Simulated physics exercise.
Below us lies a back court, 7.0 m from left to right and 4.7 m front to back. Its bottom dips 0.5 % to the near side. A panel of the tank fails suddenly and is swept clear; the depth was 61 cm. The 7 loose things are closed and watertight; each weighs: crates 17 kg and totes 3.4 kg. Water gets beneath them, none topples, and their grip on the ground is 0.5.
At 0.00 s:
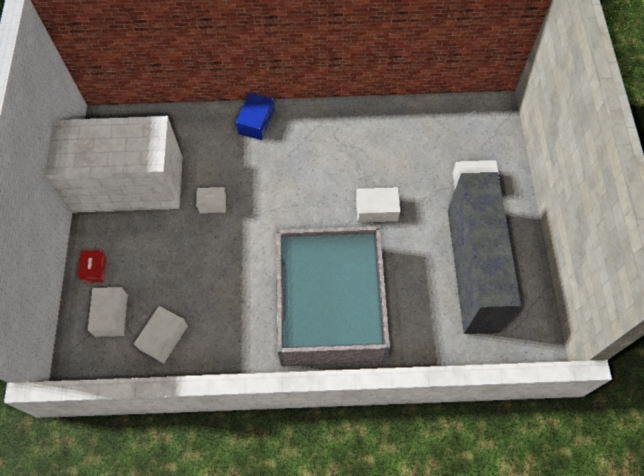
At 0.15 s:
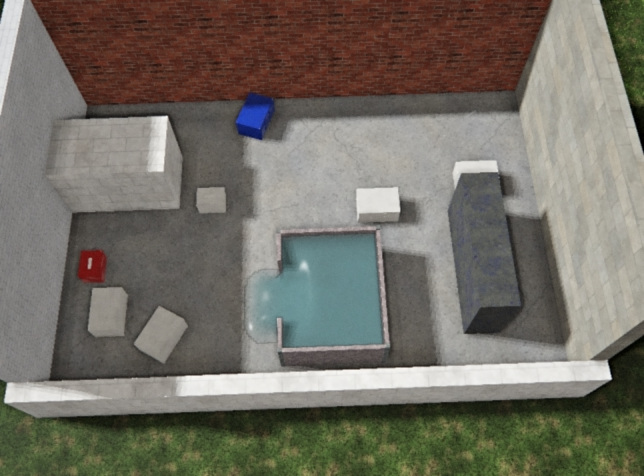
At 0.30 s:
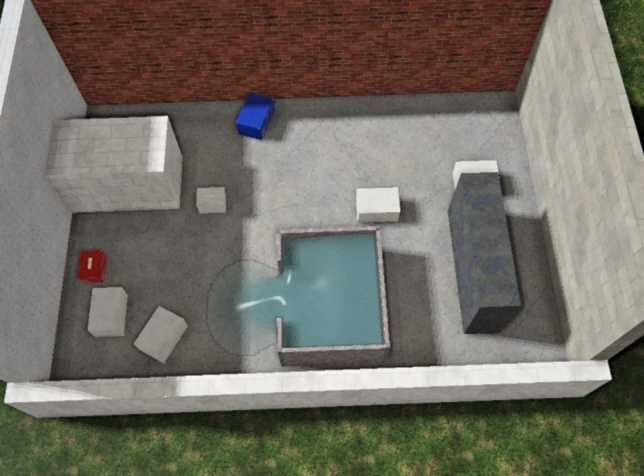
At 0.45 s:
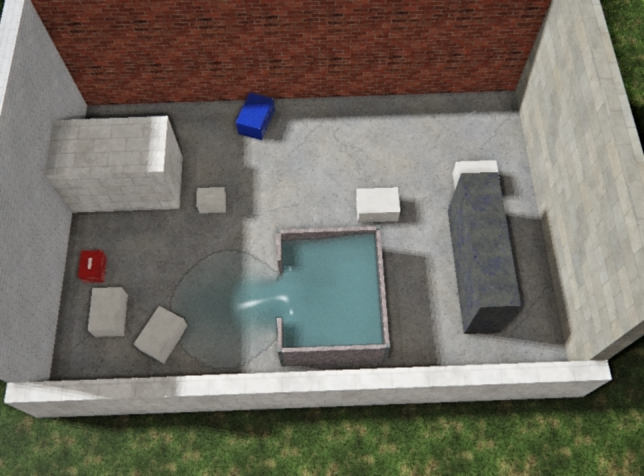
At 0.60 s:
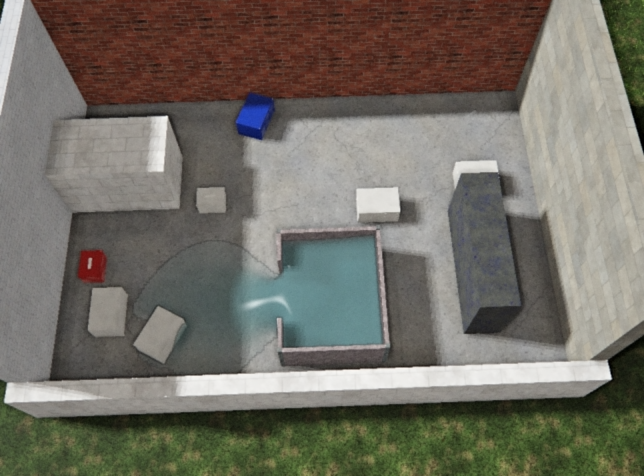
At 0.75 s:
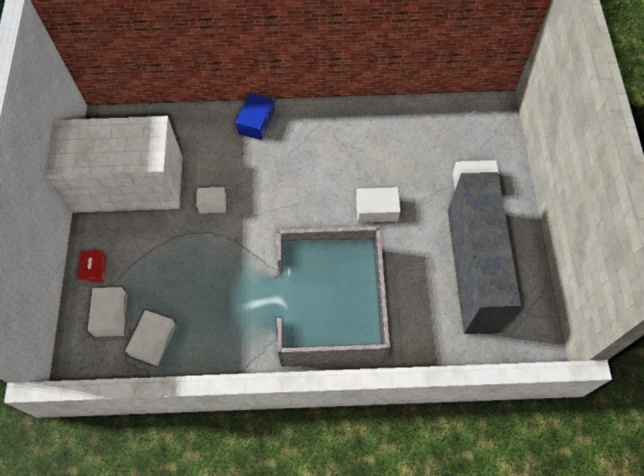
In a walled back court, a square tank of water stands among pale blocks, a blue crate and a red tote. A gap opens in its left side and water spreads leftward in a widening, thin sheet, reaching the pale blocks at lower left, where one shifts slightly left.
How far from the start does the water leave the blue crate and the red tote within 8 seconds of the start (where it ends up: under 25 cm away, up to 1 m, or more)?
Blue crate barely shifts, red tote travels far.
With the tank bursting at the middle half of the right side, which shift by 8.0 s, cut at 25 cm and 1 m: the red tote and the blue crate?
In that case the red tote stays put, the blue crate slides a little.
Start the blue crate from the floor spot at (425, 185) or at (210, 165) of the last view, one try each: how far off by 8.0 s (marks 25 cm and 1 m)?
In turn: It stays put; it holds its place.
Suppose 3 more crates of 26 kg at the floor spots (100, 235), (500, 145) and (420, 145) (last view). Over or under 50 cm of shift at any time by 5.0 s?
In turn: Over, less, less.
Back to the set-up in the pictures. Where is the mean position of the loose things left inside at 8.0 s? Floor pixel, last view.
Near (321, 174).
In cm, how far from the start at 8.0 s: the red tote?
About 300 cm.
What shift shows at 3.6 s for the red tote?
About 60 cm.
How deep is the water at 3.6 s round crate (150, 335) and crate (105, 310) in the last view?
Roughly 16 and 16 cm.
After 1.6 s the blue crate is near (255, 111), 0.0 m from its start, aground; the red tote is near (68, 230), 0.5 m from its start, afloat; 2 afloat.
After 3.6 s the blue crate is near (255, 111), 0.0 m from its start, aground; the red tote is near (112, 225), 0.6 m from its start, afloat; 3 afloat.
After 5.6 s the blue crate is near (255, 111), 0.0 m from its start, aground; the red tote is near (186, 206), 1.6 m from its start, afloat; 3 afloat.
After 8.0 s the blue crate is near (255, 110), 0.0 m from its start, aground; the red tote is near (269, 136), 3.2 m from its start, afloat; 3 afloat.
